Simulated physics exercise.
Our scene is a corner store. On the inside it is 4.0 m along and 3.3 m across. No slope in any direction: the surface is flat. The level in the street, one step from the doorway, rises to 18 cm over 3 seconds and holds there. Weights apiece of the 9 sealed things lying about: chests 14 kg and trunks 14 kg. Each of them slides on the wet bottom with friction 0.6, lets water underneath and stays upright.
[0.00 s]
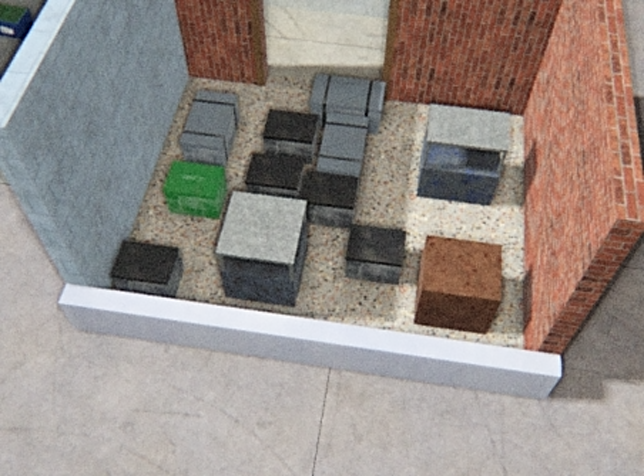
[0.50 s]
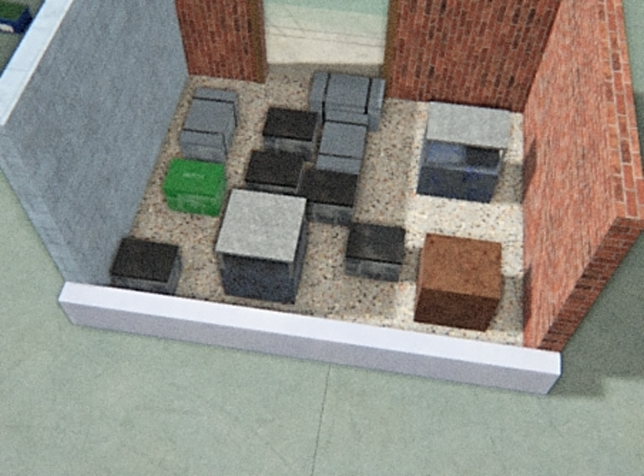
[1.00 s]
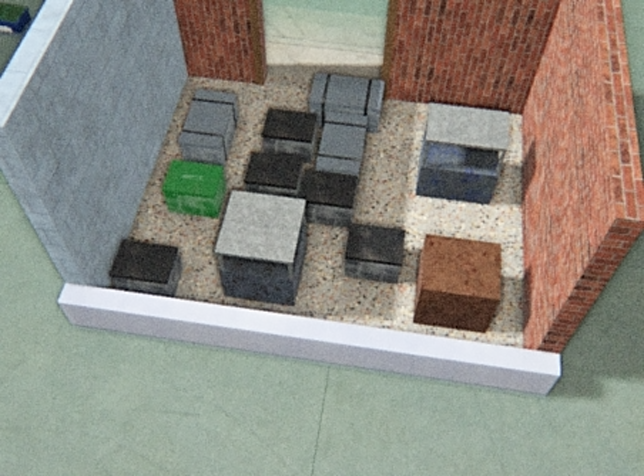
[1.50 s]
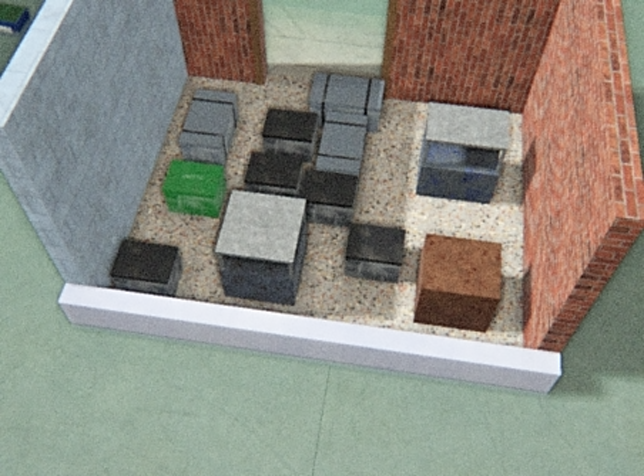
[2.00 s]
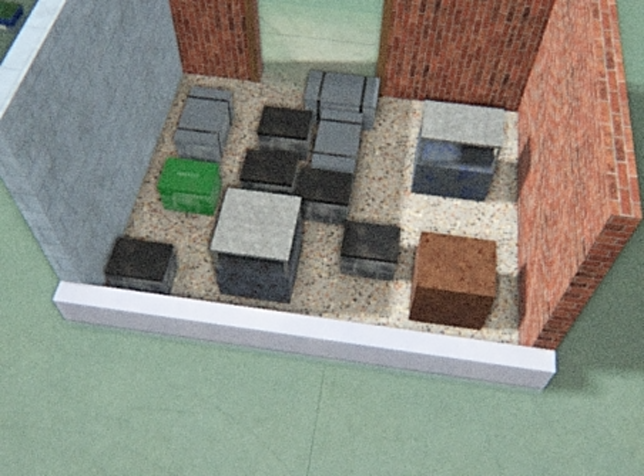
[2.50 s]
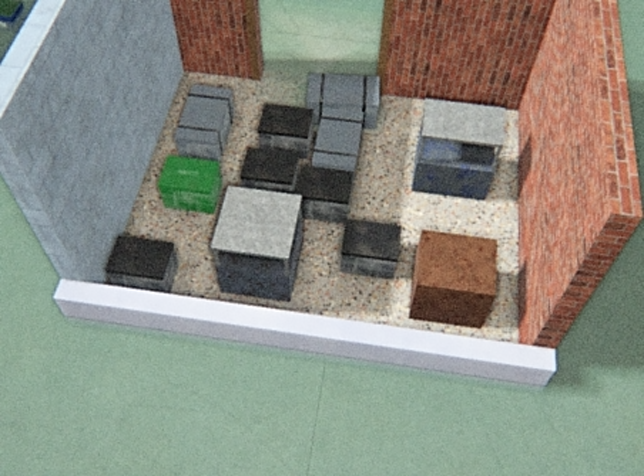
Corner store seen from above, with murky green water spreading over the grey street outside while the green chest and dark boxes stay still.
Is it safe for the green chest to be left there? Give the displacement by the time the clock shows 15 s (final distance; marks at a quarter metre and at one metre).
It is going to make a small trip.
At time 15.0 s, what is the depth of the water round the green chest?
Roughly 16 cm deep.
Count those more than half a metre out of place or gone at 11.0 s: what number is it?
The answer is 8.
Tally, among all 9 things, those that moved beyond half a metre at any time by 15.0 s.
That comes to 9.
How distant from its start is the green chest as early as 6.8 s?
Some 80 cm from the start.
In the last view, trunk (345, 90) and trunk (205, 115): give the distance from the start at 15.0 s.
First 200 cm, then 20 cm.
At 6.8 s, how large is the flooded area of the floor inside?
Around 11.5 m2 of it.
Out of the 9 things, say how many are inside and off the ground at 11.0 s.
My tally comes to 9.
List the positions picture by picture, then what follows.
The first picture shows the green chest at (194, 178) rests on the ground; 0.0 m2 under water; 0 of 9 have shifted.
The second picture shows the green chest at (193, 176), on the bottom; water covers 0.0 m2; 0 of 9 have shifted.
The third picture shows the green chest at (193, 178), on the bottom; water covers 0.0 m2; 0 of 9 have shifted.
The fourth picture shows the green chest at (193, 177) rests on the ground; 0.0 m2 under water; 0 of 9 have shifted.
The fifth picture shows the green chest at (188, 175) rests on the ground; water covers 0.1 m2; 0 of 9 have shifted.
The sixth picture shows the green chest at (188, 173), on the bottom; 0.5 m2 under water; 0 of 9 have shifted.
After 3.5 s the green chest is near (188, 173), 0.0 m from its start, aground; 0 afloat.
After 6.8 s the green chest is near (179, 242), 0.9 m from its start, afloat; 7 afloat.
After 11.0 s the green chest is near (190, 236), 0.8 m from its start, afloat; 9 afloat.
After 15.0 s the green chest is near (143, 179), 0.4 m from its start, afloat; 9 afloat.
